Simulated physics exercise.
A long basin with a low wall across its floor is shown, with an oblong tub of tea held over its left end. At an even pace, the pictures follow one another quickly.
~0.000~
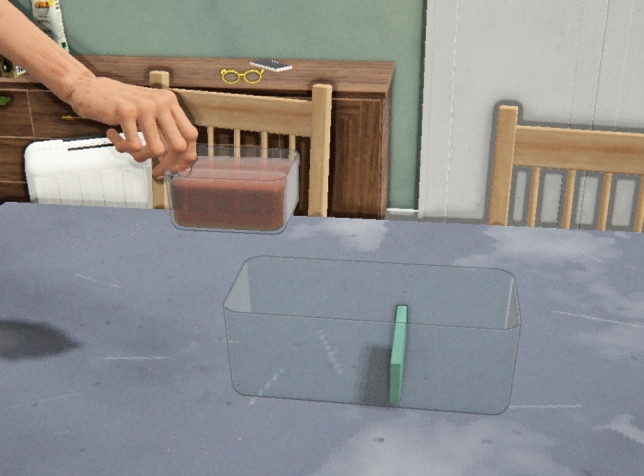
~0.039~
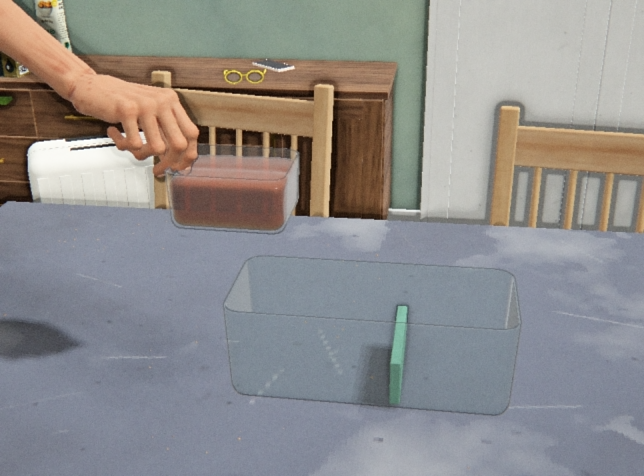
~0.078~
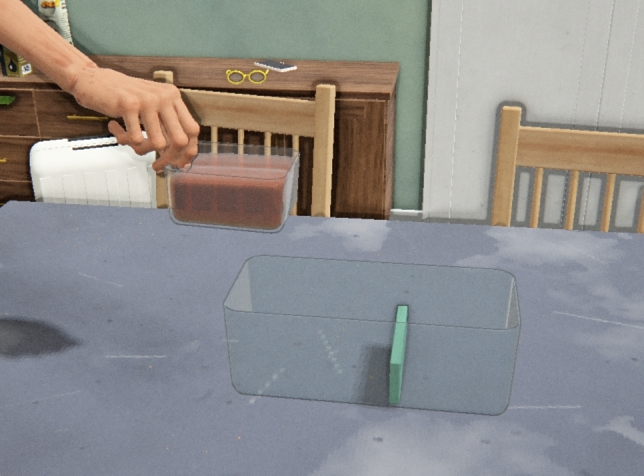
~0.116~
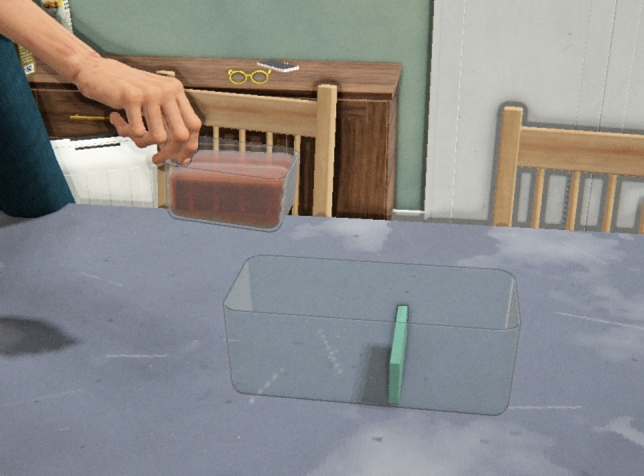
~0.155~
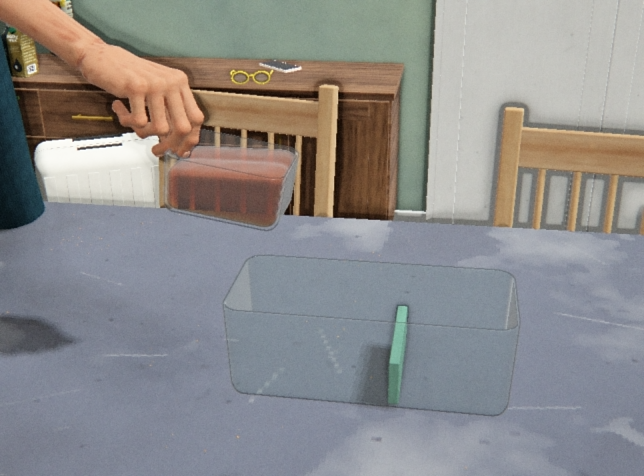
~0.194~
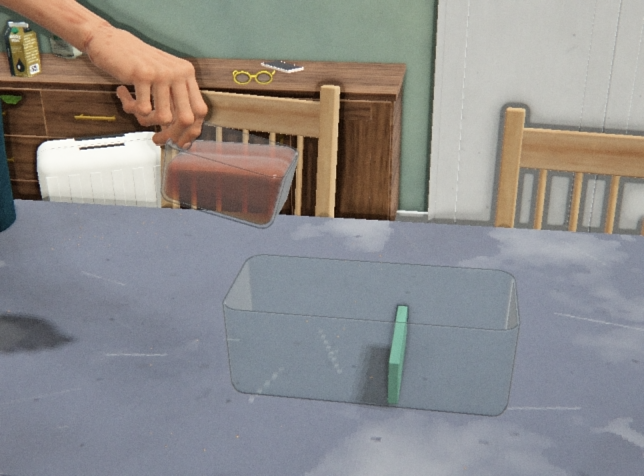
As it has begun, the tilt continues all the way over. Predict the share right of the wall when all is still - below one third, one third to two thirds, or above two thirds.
The share that settles right of the wall is one third to two thirds, as I see it.
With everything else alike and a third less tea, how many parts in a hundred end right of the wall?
20 %.
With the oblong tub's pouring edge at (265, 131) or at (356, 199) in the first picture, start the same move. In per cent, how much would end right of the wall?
Roughly 30 in a hundred the first time and 85 in a hundred the second.
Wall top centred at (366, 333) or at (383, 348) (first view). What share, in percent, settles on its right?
The first position gives around 80 percent, the second around 65 percent.
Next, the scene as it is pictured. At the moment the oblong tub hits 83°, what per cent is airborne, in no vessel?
Share out of both vessels: Approx. 50 %.
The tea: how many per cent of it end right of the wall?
About 50 percent.
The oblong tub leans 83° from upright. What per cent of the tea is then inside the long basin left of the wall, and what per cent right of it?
Left part close to 10 in a hundred, right part close to 0.
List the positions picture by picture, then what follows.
The first frame shows tilt 0°; pouring edge (292, 167); surface from (180, 167) to (292, 172); the long basin's rim runs from (235, 283) to (517, 300); the wall's top is at (399, 334).
The second frame shows tilt 1°; pouring edge (292, 166); surface from (181, 166) to (292, 171).
The third frame shows tilt 2°; pouring edge (292, 166); surface from (181, 165) to (292, 169).
The fourth frame shows tilt 5°; pouring edge (292, 166); surface from (181, 162) to (292, 166).
The fifth frame shows tilt 9°; pouring edge (292, 166); surface from (179, 158) to (291, 163).
The sixth frame shows tilt 14°; pouring edge (292, 166); surface from (178, 151) to (292, 159); 1 per cent is over the edge.
A moment on, the oblong tub is tipped on its side and 40 per cent is still to pour, 9 is left of the wall and 0 right of it.
Next, the oblong tub is tipped right over and 2 per cent is still to pour, 28 is left of the wall and 57 right of it.
Then the oblong tub is tipped right over and 0 per cent is still to pour, 45 is left of the wall and 50 right of it.
Later the oblong tub is tipped right over and 0 per cent is still to pour, 45 is left of the wall and 50 right of it.
In the end 45 per cent lies left of the wall, 50 right of it and 5 outside.
